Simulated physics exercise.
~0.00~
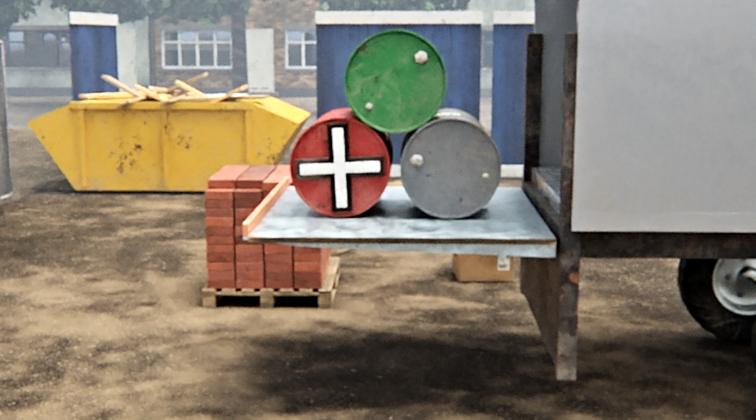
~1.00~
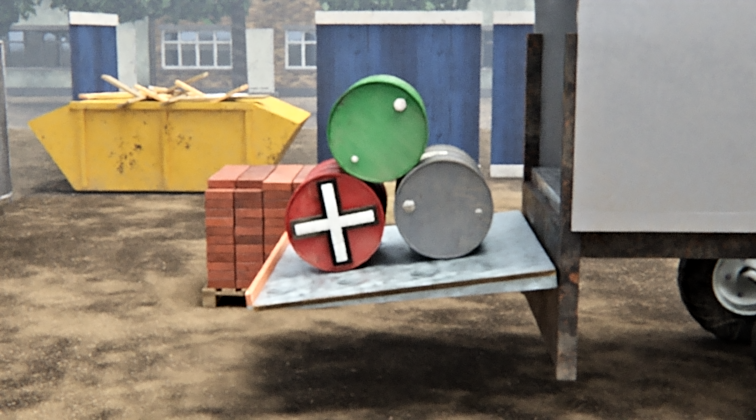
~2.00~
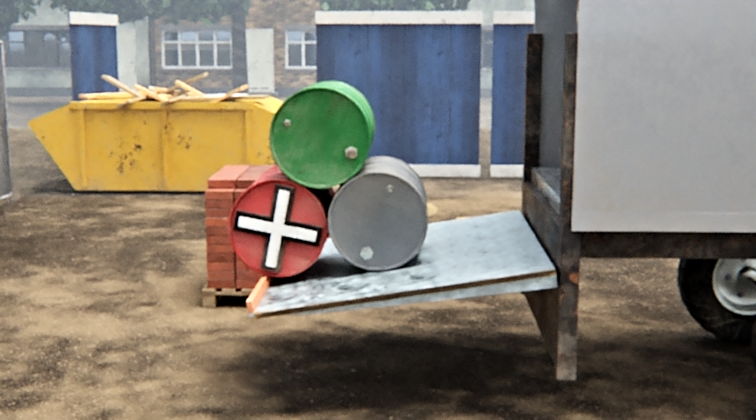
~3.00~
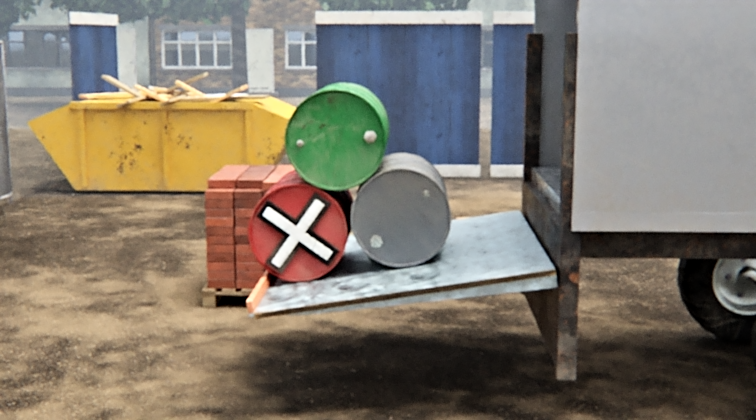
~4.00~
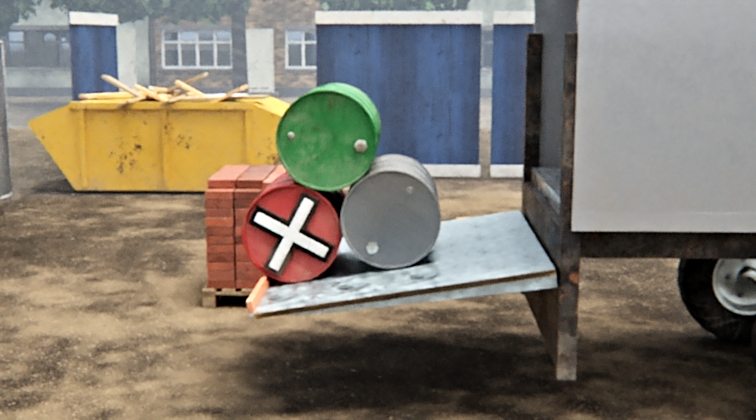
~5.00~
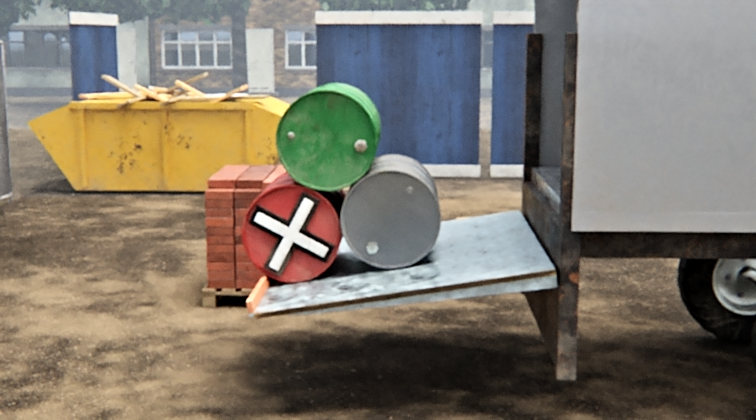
The footage shows a green drum stacked on a red drum with a white cross and a grey one as their platform lowers and tilts left; they roll left to the stop, rebound slightly right, then settle against it, still stacked, with none leaving the platform.
